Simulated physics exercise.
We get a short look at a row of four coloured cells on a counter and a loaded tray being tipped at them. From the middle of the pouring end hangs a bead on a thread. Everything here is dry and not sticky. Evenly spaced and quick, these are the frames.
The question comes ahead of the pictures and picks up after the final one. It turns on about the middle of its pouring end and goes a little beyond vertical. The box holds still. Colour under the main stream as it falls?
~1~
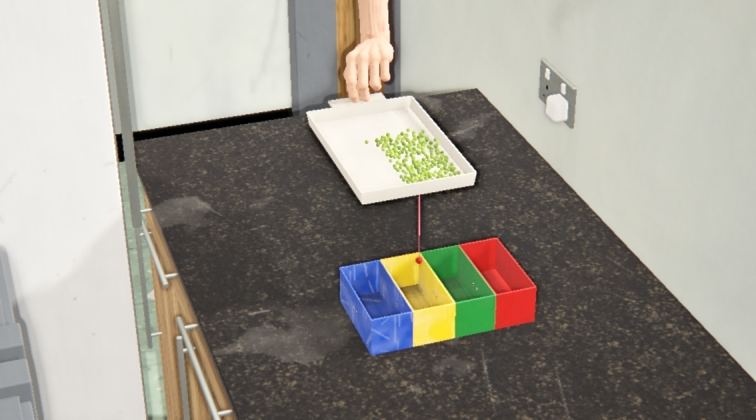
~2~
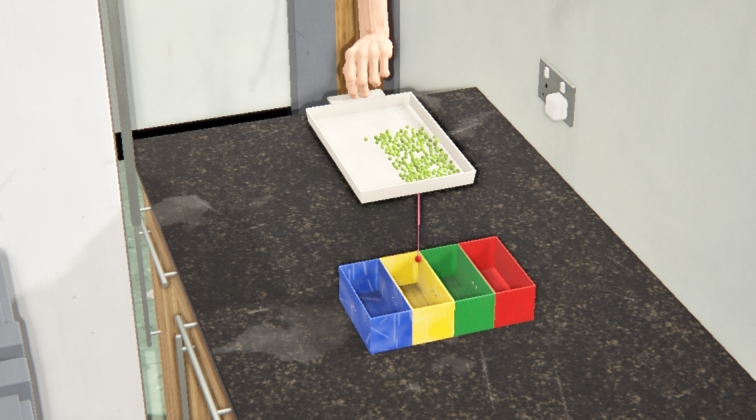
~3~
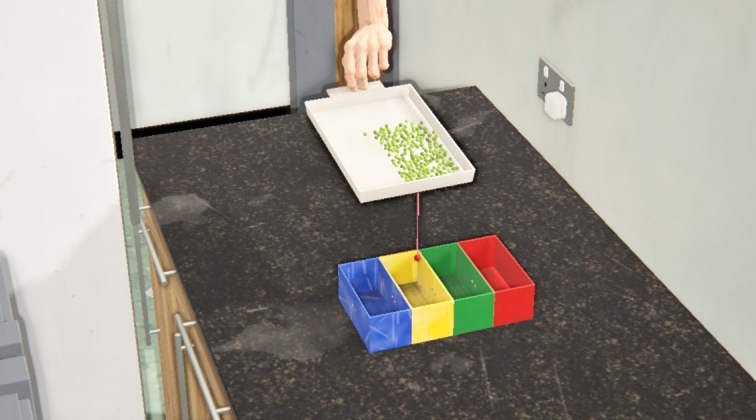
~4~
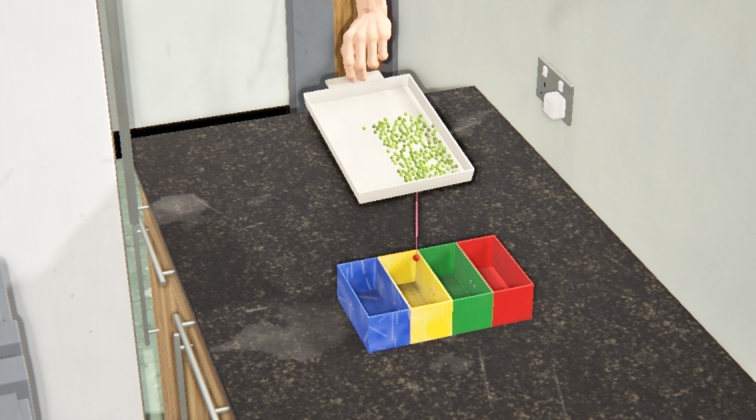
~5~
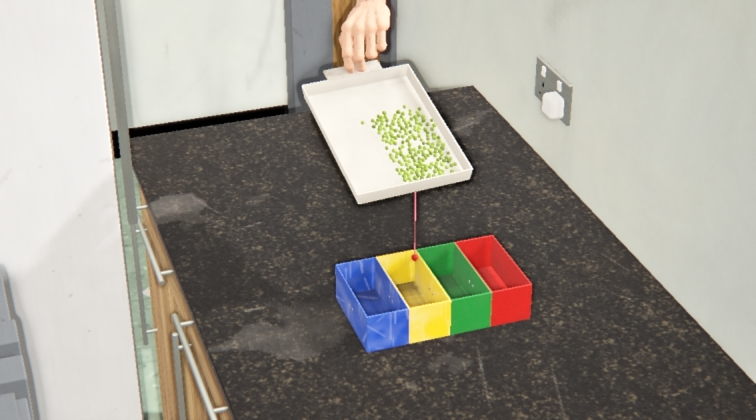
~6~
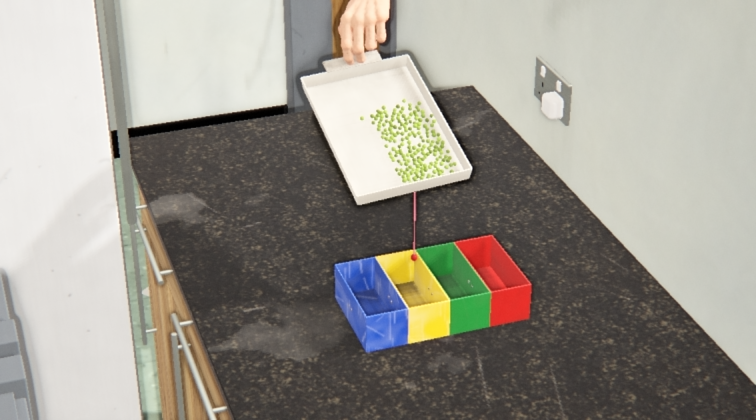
Blue, I would say.
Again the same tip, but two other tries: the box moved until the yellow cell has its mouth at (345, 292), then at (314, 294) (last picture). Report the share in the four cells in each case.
First case: Some 100 %; second case: Some 90 %.
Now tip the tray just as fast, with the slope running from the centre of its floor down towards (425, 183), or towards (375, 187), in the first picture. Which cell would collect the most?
Try 1 - the green one. Try 2 - the blue cell.
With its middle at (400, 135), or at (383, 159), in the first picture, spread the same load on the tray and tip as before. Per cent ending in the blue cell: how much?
Close to 70 per cent, followed by close to 80 per cent.
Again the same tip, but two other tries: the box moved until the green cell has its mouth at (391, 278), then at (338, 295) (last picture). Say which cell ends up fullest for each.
That yellow cell; the cell in red.
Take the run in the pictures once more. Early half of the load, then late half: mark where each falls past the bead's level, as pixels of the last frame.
Around (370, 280), followed by around (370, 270).
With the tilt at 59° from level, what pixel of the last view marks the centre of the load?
Near (404, 177).
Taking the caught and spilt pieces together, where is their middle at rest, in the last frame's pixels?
Somewhere around (382, 324) in the last picture.
Soon, tray tipped steeply; nearly all on the tray; a stray few falling or outside the box.
A while on, tray tipped right over; nearly all on the tray; a stray few in the blue cell; a small part falling or outside the box.
Towards the end, tray tipped past a quarter turn; about two thirds in the blue cell; about a quarter in the yellow cell; a stray few in the green cell; a stray few falling or outside the box.
Finally, tray tipped past a quarter turn; about two thirds in the blue cell; about a quarter in the yellow cell; a stray few in the green cell; none in the red cell; a stray few outside the box.
